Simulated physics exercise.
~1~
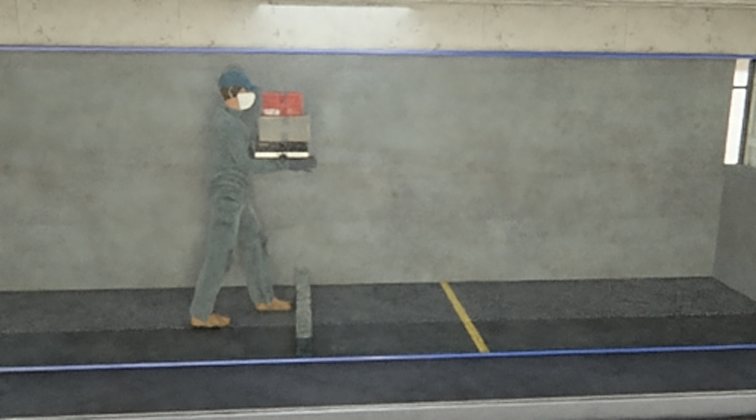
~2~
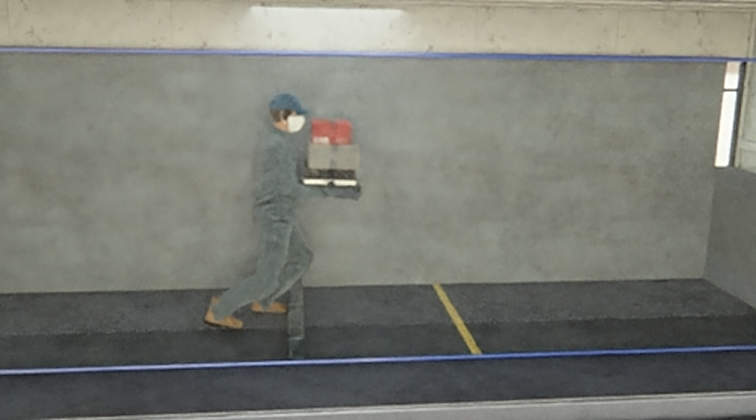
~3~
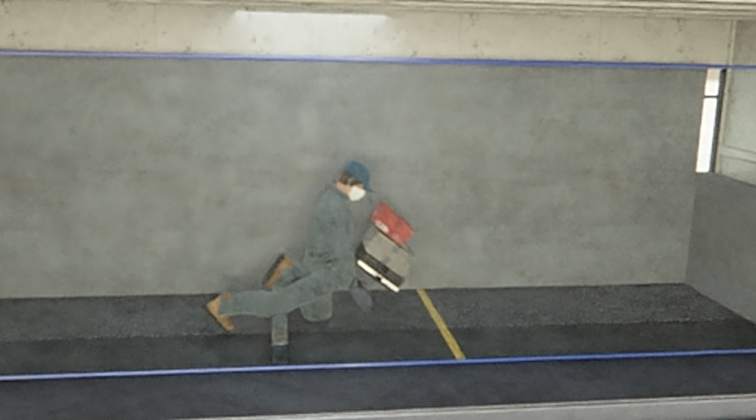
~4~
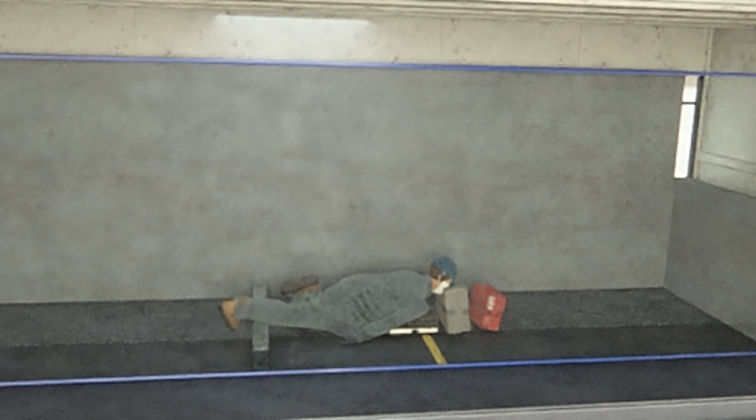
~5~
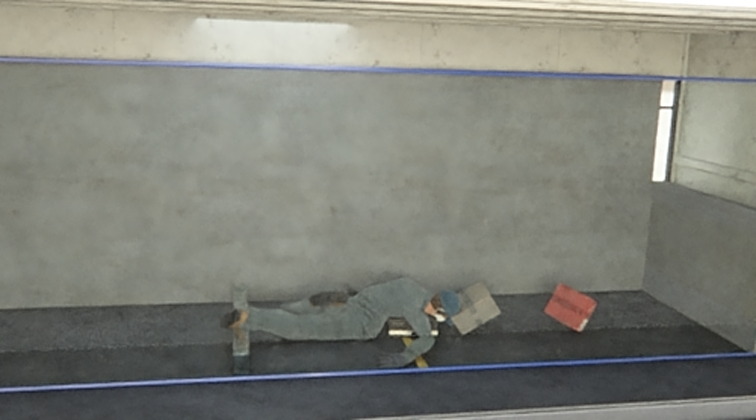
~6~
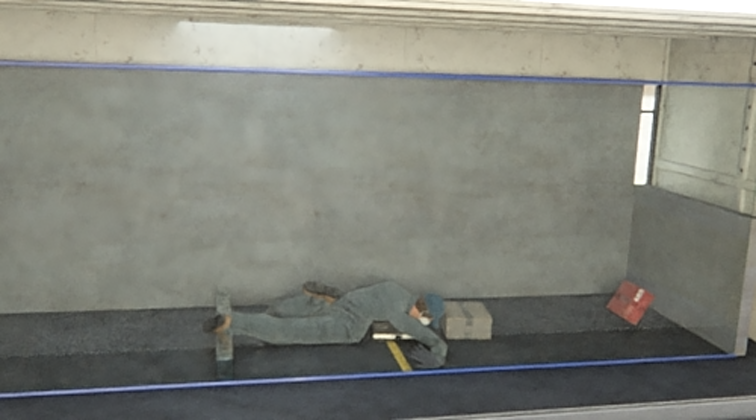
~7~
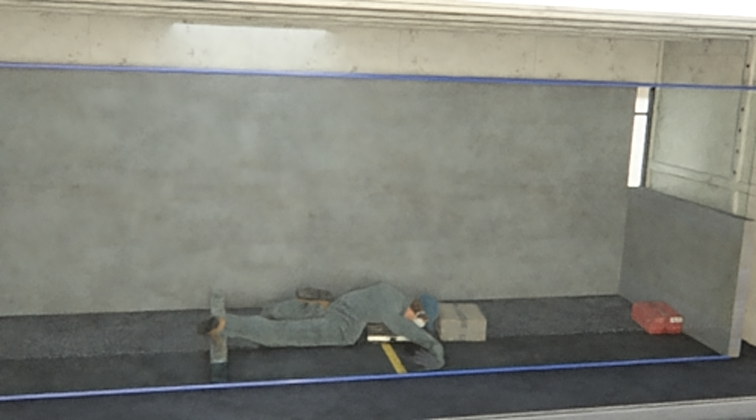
Concrete bay, masked worker carrying stacked boxes tripping over a low block, falling flat across a yellow line, red box tumbling farthest right.
